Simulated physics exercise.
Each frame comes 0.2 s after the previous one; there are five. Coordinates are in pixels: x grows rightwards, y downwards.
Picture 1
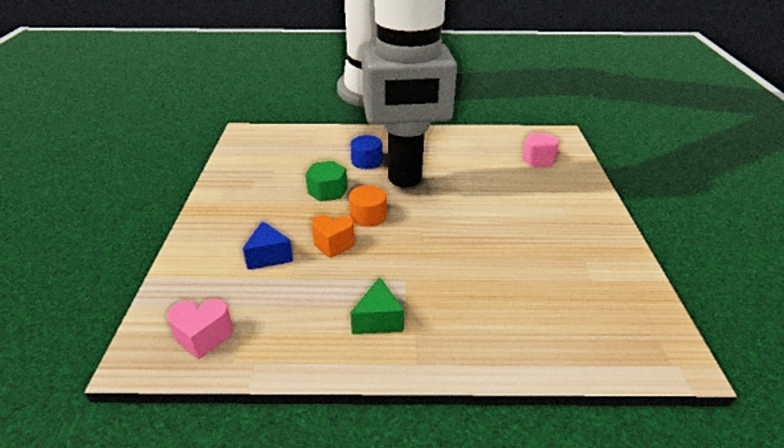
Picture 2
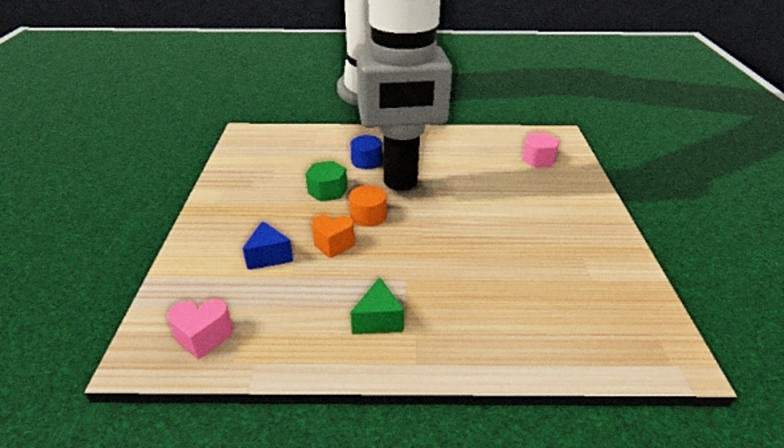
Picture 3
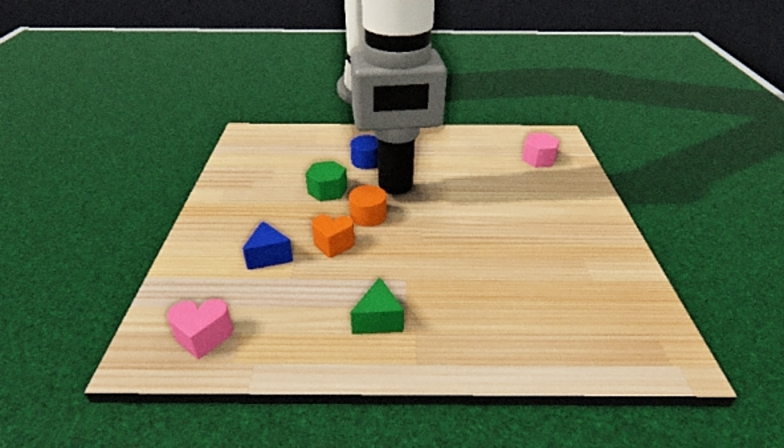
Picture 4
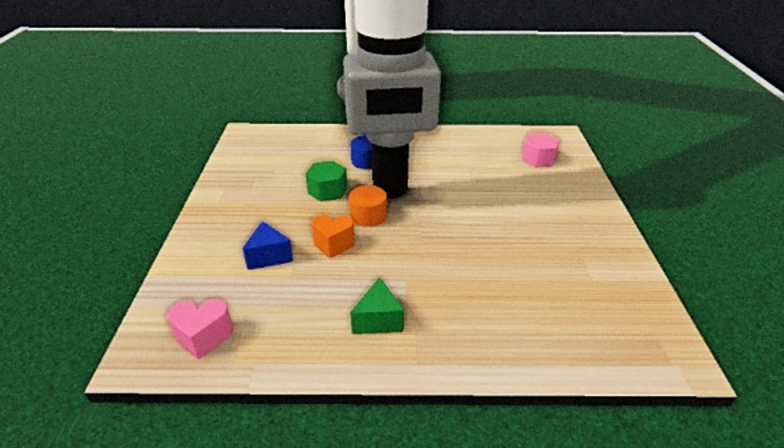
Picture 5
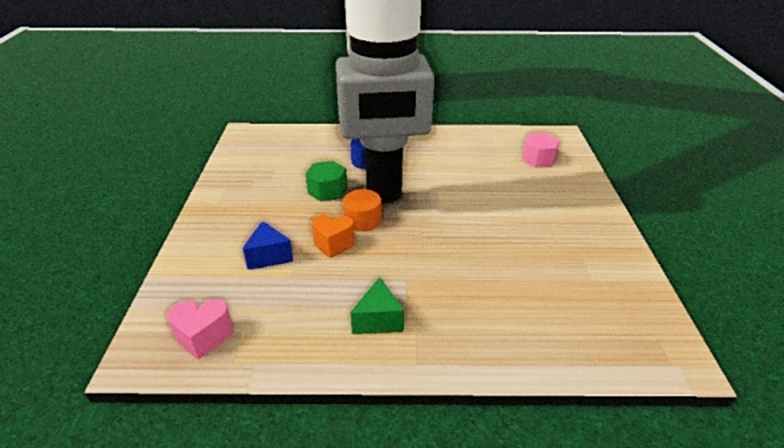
To begin with, a robot arm's dark peg stands on a wooden board among coloured blocks, just right of the blue and orange round ones. The peg slides slightly left and toward the viewer while the blocks stay still. Finally, it nudges the orange round block a little in that direction.
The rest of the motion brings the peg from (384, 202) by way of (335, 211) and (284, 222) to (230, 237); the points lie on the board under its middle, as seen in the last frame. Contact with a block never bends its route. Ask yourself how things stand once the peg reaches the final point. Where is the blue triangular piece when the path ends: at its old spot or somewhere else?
My prediction: It remains in place.
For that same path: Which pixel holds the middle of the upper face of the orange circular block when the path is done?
In the picture, that point is around (334, 214).
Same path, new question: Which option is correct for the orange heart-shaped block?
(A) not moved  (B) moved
B
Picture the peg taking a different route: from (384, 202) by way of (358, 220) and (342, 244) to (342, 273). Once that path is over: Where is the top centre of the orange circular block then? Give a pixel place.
The middle of the upper face of the orange circular block will lie at about (306, 274) in the picture.
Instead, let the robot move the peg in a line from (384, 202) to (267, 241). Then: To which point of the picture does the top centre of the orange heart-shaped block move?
At (318, 249).
What follows on the original path. One third of the way, peg at (334, 203); orange heart-shaped block at (327, 233); orange circular block at (336, 213).
Two thirds of the way, peg at (282, 214); orange heart-shaped block at (326, 234); orange circular block at (334, 214).
At the end, peg at (228, 229); blue triangular piece in place; orange heart-shaped block at (326, 234); orange circular block at (334, 214).
